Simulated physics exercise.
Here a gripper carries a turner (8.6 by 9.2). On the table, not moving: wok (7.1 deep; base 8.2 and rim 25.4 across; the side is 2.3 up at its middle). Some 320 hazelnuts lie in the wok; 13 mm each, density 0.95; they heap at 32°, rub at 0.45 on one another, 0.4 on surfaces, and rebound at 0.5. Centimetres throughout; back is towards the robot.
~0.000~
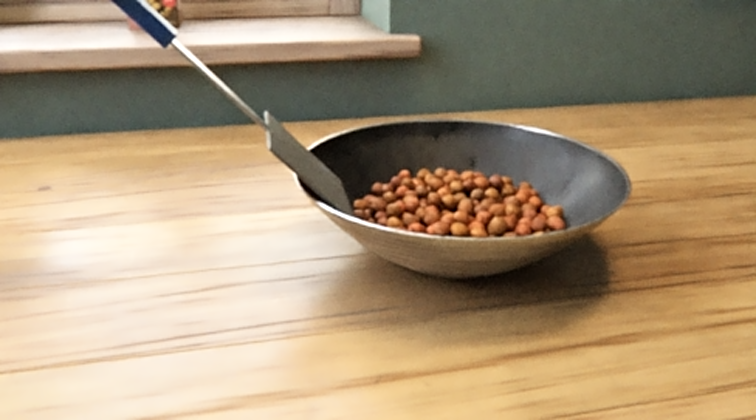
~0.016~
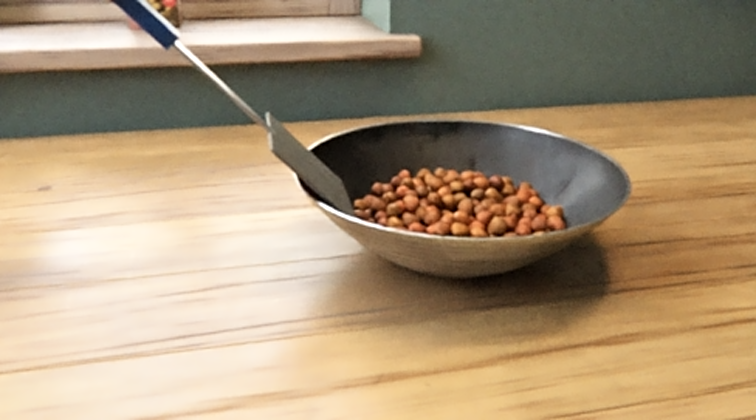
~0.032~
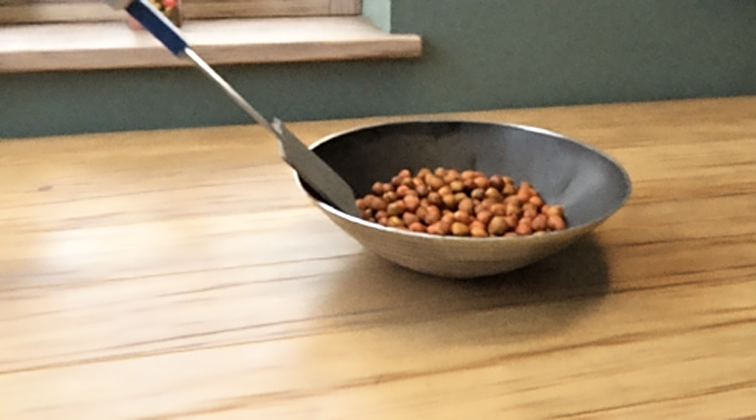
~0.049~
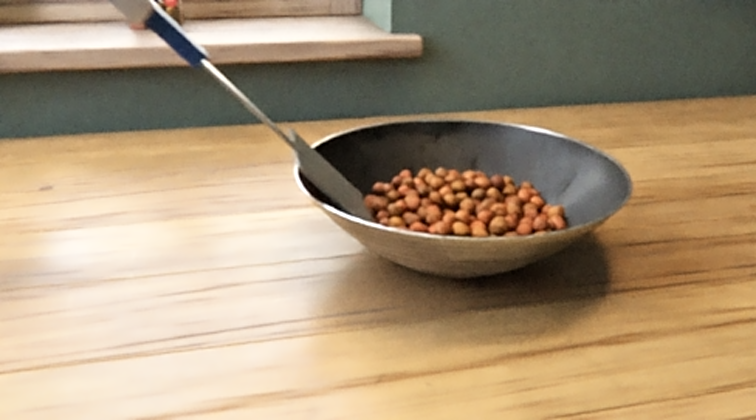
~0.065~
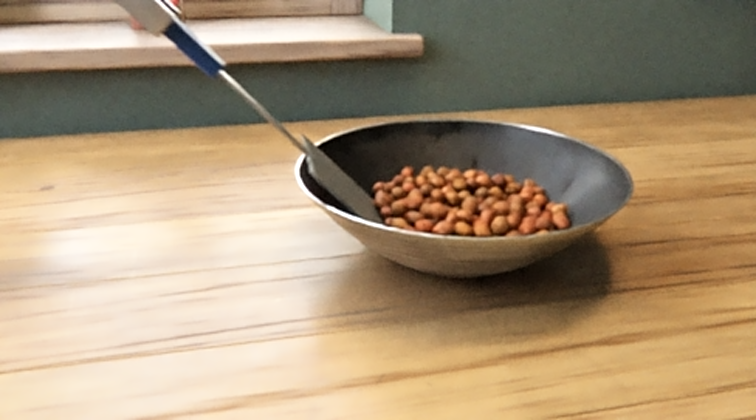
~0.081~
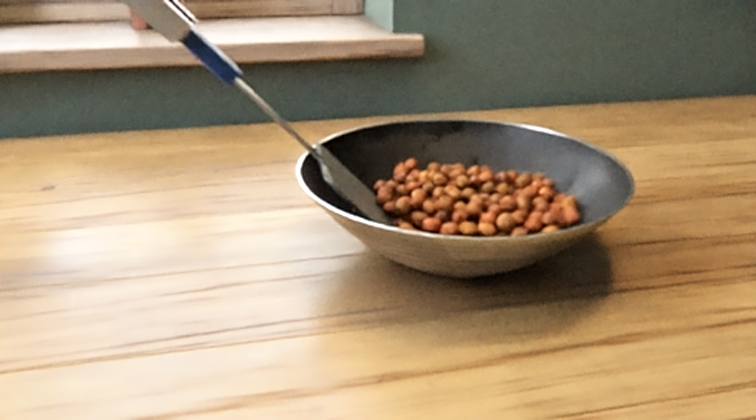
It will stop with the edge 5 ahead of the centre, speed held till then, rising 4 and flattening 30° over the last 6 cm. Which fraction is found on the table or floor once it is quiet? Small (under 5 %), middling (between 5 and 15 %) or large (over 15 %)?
Share on the table or floor: Small (under 5 %).
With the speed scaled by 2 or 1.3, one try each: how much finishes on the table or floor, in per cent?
About 25 and 10 per cent.
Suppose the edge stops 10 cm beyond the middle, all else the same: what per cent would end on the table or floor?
It would be near 50 per cent.
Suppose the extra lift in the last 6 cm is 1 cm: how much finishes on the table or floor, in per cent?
About 5 per cent.
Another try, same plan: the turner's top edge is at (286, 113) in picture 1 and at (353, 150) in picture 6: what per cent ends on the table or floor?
Some 5 per cent.
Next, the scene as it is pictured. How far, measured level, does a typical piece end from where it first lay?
Some 4 cm.
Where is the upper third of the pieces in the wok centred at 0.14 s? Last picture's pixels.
At about (512, 191).
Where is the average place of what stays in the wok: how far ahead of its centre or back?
Roughly 4.0 cm ahead.
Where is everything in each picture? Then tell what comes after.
The first frame shows the turner top edge at (267, 128), sloping 48°; upper third of the load around (454, 207), from x 360 to 560, top at y 175; 318 in the wok.
The second frame shows the turner top edge at (269, 130), sloping 48°; upper third of the load around (454, 207), from x 360 to 560, top at y 175.
The third frame shows the turner top edge at (279, 136), sloping 48°; upper third of the load around (455, 207), from x 360 to 560, top at y 175.
The fourth frame shows the turner top edge at (293, 146), sloping 48°; upper third of the load around (458, 206), from x 360 to 560, top at y 175.
The fifth frame shows the turner top edge at (307, 153), sloping 48°; upper third of the load around (462, 205), from x 360 to 565, top at y 175.
The sixth frame shows the turner top edge at (321, 160), sloping 48°; upper third of the load around (473, 201), from x 360 to 570, top at y 165; 318 in the wok.
After 0.14 s, sloping 48°, highest piece 6 above the table; 318 in the wok.
After 0.20 s, sloping 33°, highest piece 7 above the table; 318 in the wok.
After 0.44 s, sloping 18°, highest piece 8 above the table; 317 in the wok, 1 on the table or floor.
After 1.49 s, sloping 18°, highest piece 7 above the table; 317 in the wok, 1 on the table or floor.
In the end, 317 in the wok, 1 on the table or floor. That is 0 % on the table or floor.
